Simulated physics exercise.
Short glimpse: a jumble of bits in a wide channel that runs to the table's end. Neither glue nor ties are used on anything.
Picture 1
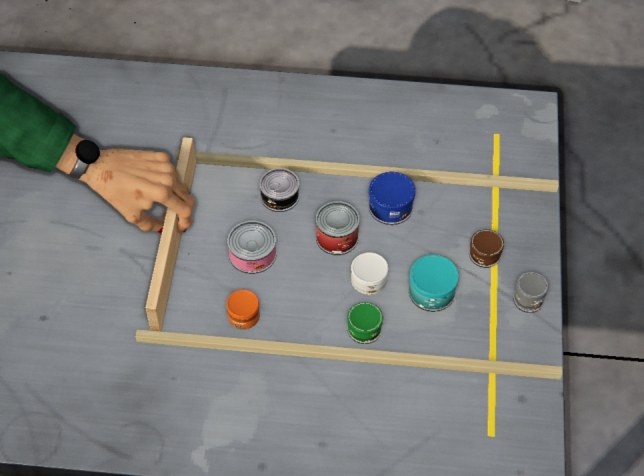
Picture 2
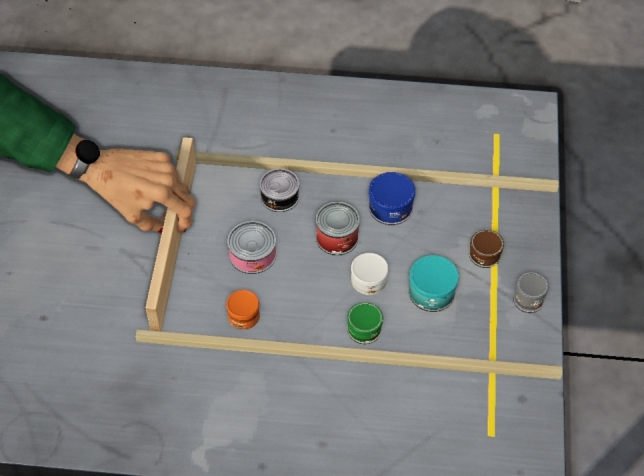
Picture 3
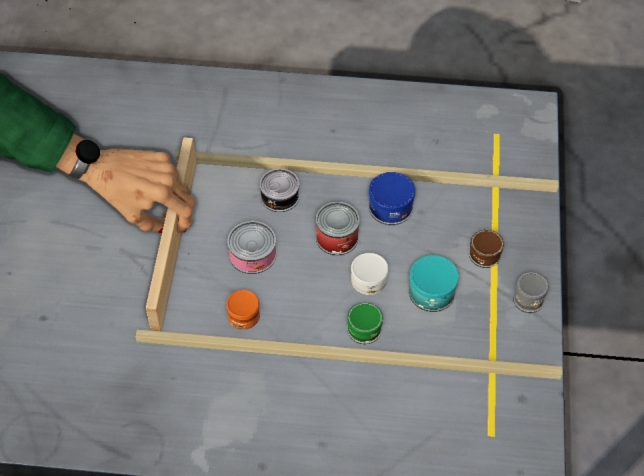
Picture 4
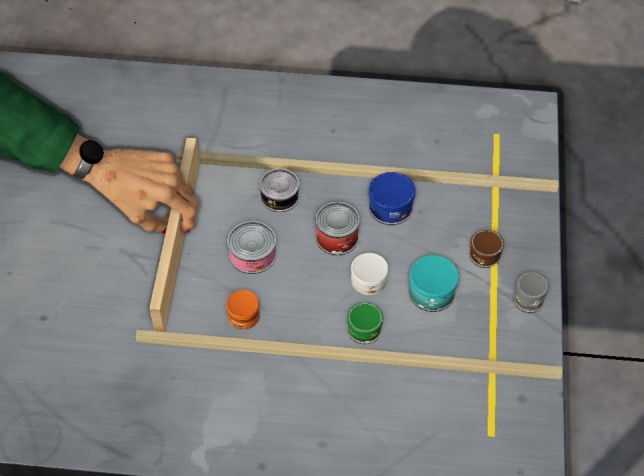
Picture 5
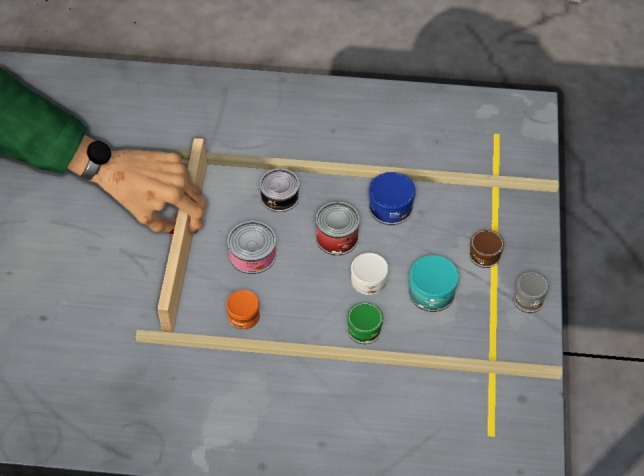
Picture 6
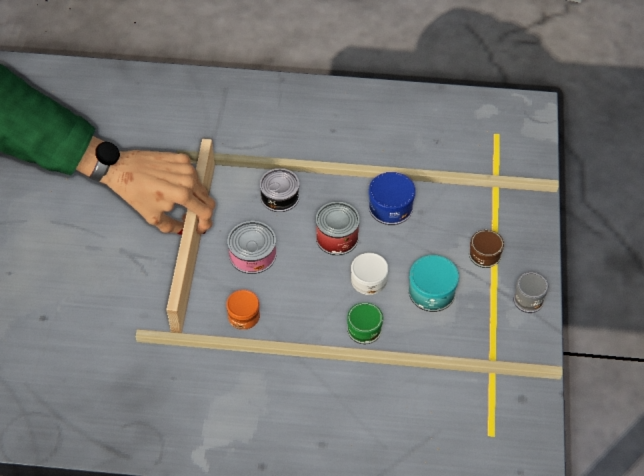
A hand in a green sleeve holds a wooden board still, then slides it slightly right between two wooden strips toward scattered tins and tubs, which stay in place, the brown and grey ones near a yellow tape line.
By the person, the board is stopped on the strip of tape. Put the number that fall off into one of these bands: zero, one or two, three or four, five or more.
That is one or two.
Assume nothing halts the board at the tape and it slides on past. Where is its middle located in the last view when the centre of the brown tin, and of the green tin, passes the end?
Near (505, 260) in the first case, near (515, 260) in the other.
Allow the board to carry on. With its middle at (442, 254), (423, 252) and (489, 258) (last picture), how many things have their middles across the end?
First 0, then 0, then 1.
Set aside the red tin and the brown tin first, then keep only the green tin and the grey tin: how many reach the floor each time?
First 1, then 0.
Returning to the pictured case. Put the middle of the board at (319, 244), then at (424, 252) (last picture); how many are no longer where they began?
The first count is 5, and then it's 8.
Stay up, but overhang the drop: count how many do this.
The total comes out at 3.
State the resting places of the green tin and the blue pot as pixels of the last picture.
Near (543, 349) and (555, 218).
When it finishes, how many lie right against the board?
5 in contact.
Early on, none off yet; grey tin at rest near (531, 293); brown tin at rest near (486, 249); turquoise tin at rest near (433, 284).
Finally, the number that fall off is one or two; lost, grey tin.
